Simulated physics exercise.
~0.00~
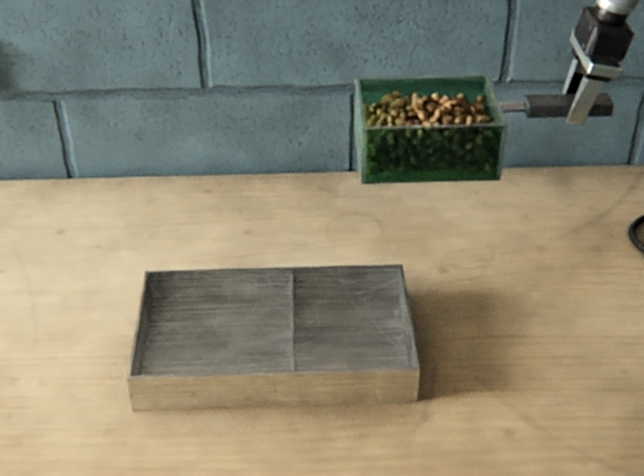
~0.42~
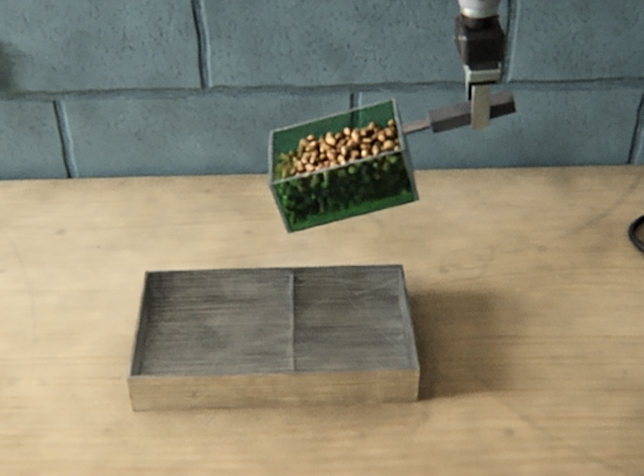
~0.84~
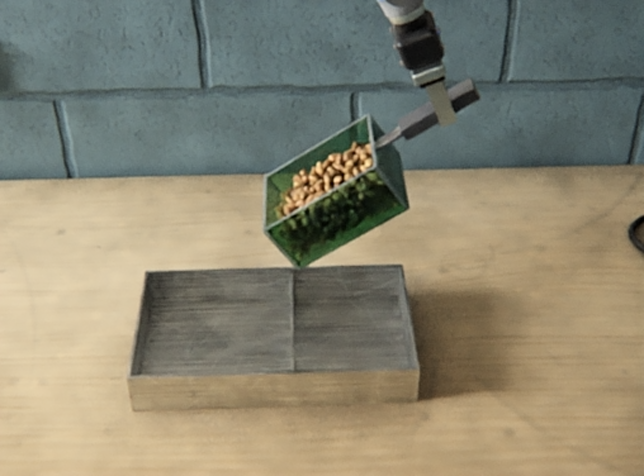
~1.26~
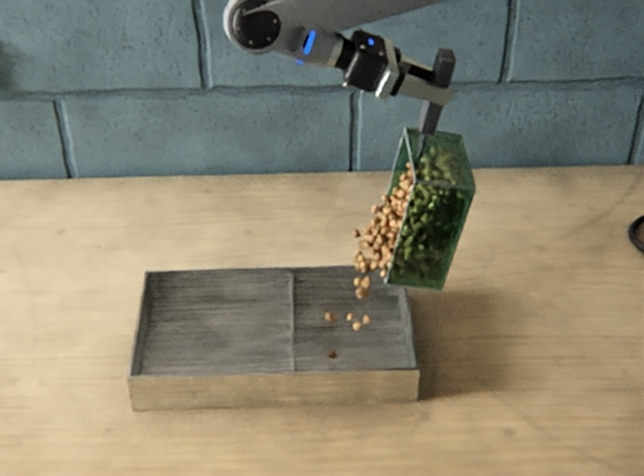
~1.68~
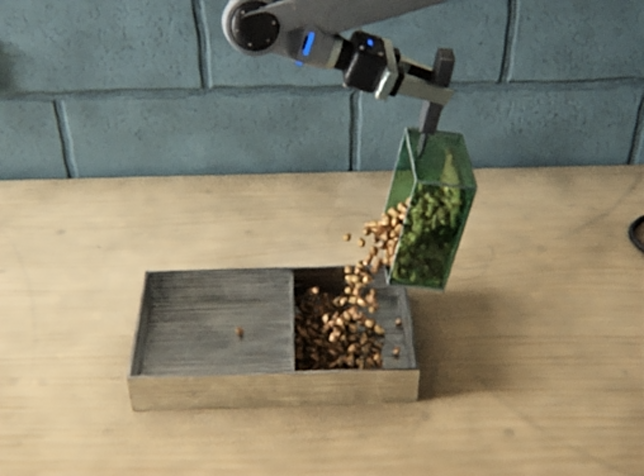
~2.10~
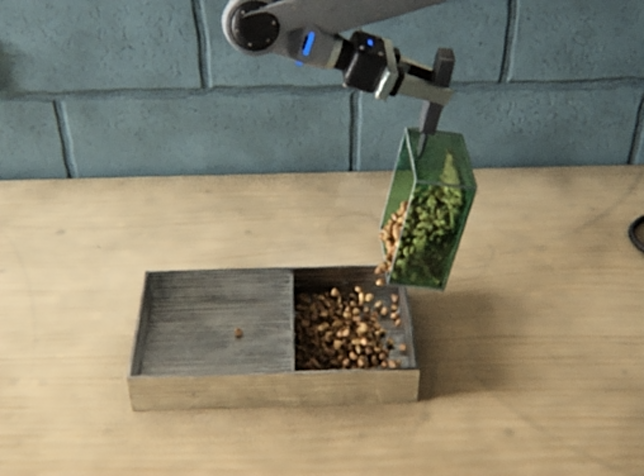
A robotic arm tips a green box, spilling beans mostly into a tray's right section.
